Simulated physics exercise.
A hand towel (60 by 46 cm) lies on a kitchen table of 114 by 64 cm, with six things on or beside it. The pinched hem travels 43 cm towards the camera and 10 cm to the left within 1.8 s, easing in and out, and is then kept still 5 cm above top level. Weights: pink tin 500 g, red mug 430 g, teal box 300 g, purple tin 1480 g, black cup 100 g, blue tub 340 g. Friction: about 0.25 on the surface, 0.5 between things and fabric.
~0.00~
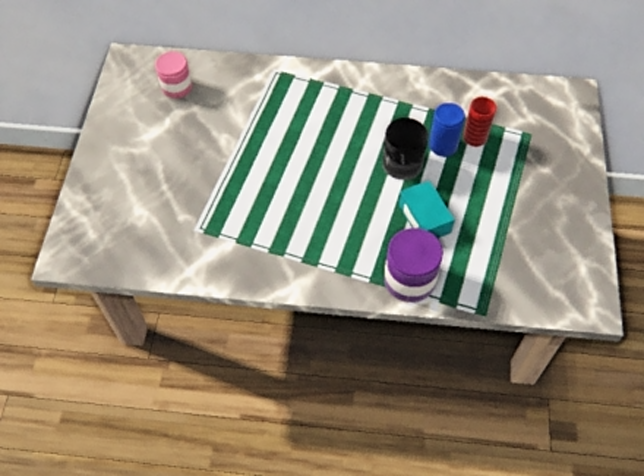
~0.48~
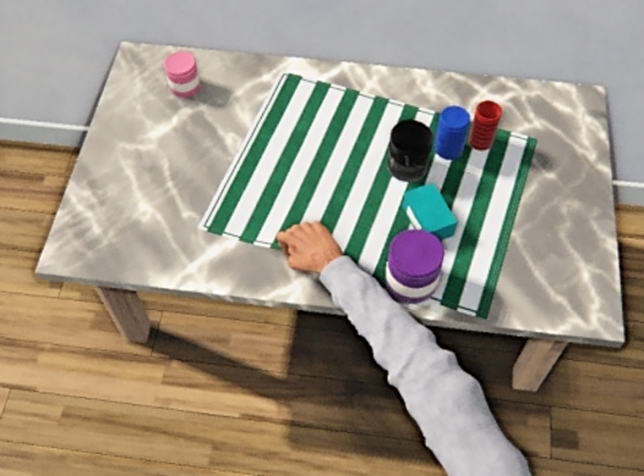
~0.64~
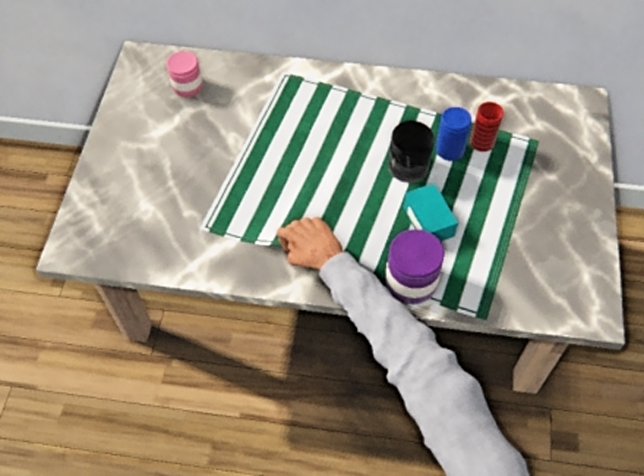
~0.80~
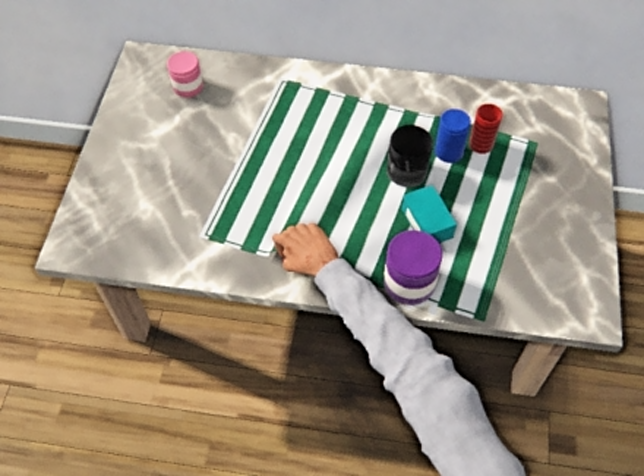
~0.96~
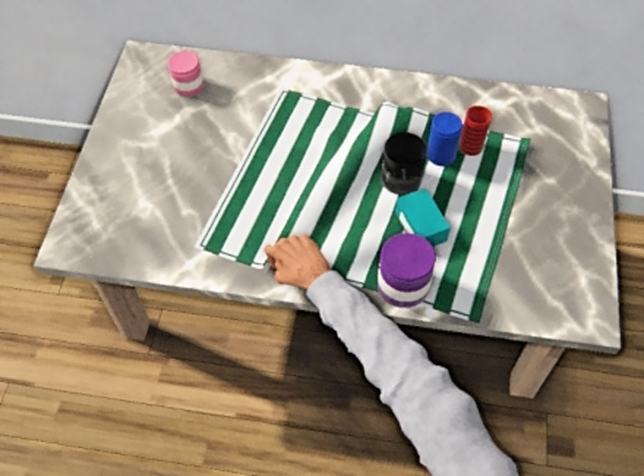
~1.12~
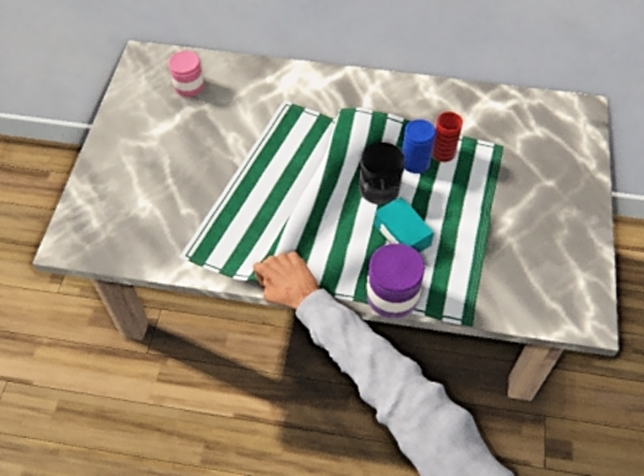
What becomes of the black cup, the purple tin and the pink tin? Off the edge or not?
Result: Black cup drops off, purple tin goes over the edge, pink tin keeps to the top.
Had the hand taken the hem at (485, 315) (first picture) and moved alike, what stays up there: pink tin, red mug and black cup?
Then: Pink tin remains, red mug falls off, black cup goes over.
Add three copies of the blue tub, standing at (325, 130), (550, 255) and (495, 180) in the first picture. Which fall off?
In that order: Drops off, stays up, falls off.
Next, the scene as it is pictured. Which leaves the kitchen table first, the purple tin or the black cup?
The purple one.
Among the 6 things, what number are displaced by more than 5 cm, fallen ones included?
That makes 5.
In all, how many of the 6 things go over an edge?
I count 5.
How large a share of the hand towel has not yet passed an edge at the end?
Some 0 per cent of it.
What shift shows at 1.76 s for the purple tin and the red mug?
Purple tin over the edge, red mug 35 cm.
By 1.4 s, 85 % of the hand towel is still over the top; black cup 20 cm off its start, purple tin 12 cm off its start, red mug 22 cm off its start.
By 1.8 s, 60 % of the hand towel is still over the top; black cup 32 cm off its start, purple tin over the edge, red mug 35 cm off its start.
By 2.1 s, 35 % of the hand towel is still over the top; black cup 44 cm off its start at (250, 275), purple tin over the edge, red mug 45 cm off its start at (314, 222).
By 2.4 s, 15 % of the hand towel is still over the top; black cup over the edge, purple tin over the edge, blue tub 56 cm off its start.
By 4.0 s, 0 % of the hand towel is still over the top; black cup over the edge, purple tin over the edge, pink tin 0 cm off its start at (184, 61), blue tub over the edge.
